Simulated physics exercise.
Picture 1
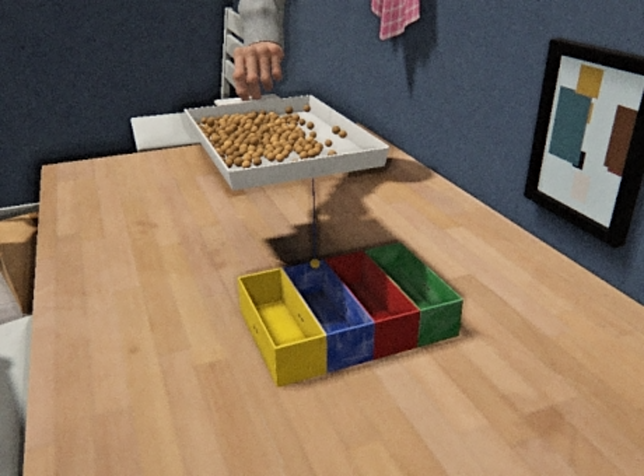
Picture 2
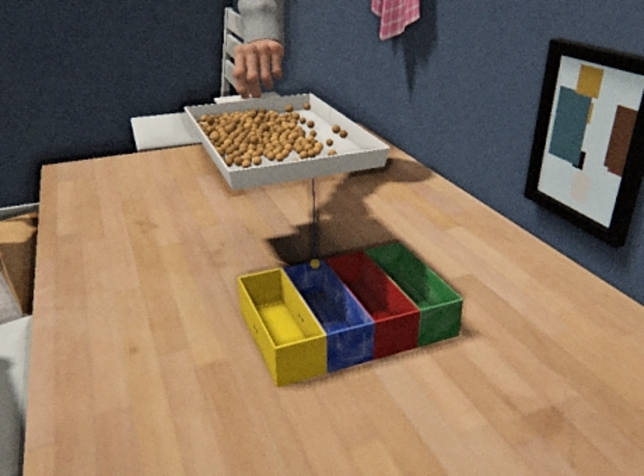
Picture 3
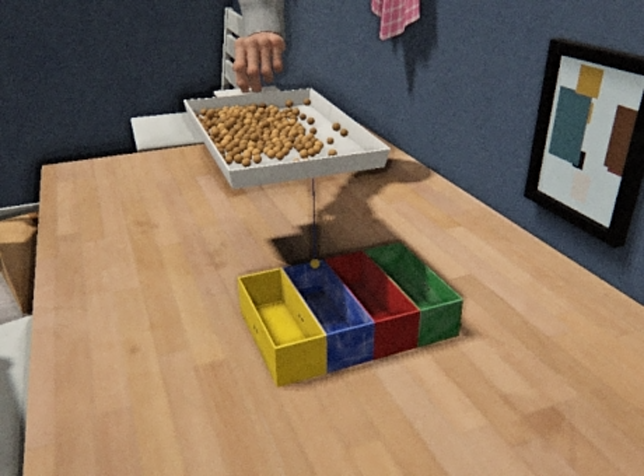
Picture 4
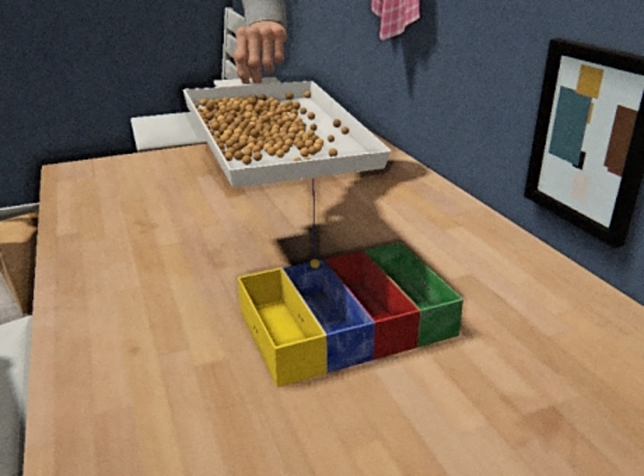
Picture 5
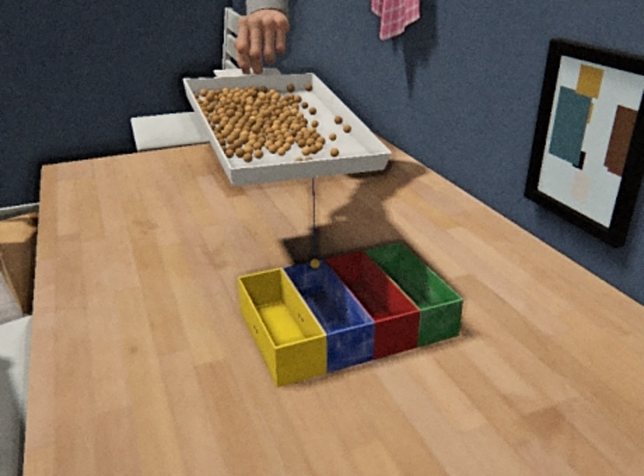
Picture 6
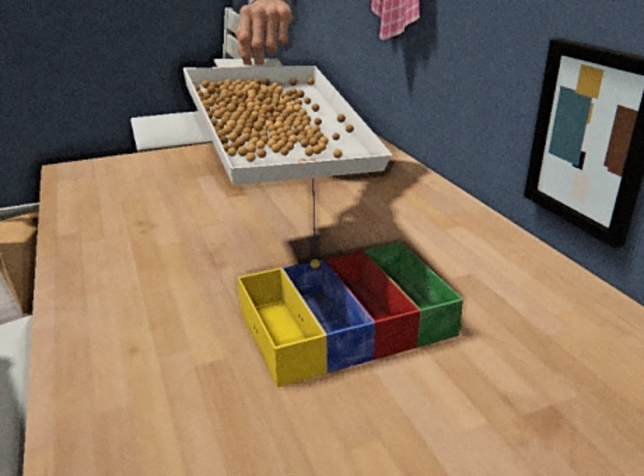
We see a hand gripping the far side of a white tray of small round brown pieces above a yellow, blue, red and green box; the hand slowly raises that side, and the pieces shift slightly across the tray.
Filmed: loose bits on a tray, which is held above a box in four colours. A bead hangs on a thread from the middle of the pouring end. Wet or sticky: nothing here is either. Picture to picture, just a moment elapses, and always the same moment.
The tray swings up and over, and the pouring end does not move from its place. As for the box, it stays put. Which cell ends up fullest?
The green cell.
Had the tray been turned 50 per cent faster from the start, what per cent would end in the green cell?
Close to 40 in a hundred.
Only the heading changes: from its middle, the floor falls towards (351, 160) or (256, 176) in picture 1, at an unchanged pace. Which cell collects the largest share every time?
First try: Green; second try: The cell in yellow.
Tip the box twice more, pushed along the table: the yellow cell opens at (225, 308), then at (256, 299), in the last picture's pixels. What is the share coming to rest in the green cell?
30% for the first placement, 60% for the second.
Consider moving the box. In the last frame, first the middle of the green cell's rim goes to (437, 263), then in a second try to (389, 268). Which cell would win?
Try one goes to that red cell; try two goes to the green one.
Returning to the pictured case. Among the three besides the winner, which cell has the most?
In second place: The red one.
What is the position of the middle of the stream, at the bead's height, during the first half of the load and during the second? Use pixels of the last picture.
The early half goes through (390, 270), the late half through (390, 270).
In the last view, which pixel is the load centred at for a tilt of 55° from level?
The load's middle is around (329, 135).
Shortly afterwards, tray tipped steeply; all but a few on the tray; only a few in the green cell; only a few in the blue cell; only a few falling or outside the box.
Next, tray tipped right over; near a quarter on the tray; near a quarter in the green cell; near a quarter in the red cell; a little in the blue cell; only a few in the yellow cell; near a quarter falling or outside the box.
Some moments later, tray tipped past a quarter turn; near half in the green cell; near a third in the red cell; a little in the blue cell; only a few in the yellow cell; a little falling or outside the box.
In the end, tray tipped past a quarter turn; near half in the green cell; near a third in the red cell; a little in the blue cell; only a few in the yellow cell; a little outside the box.
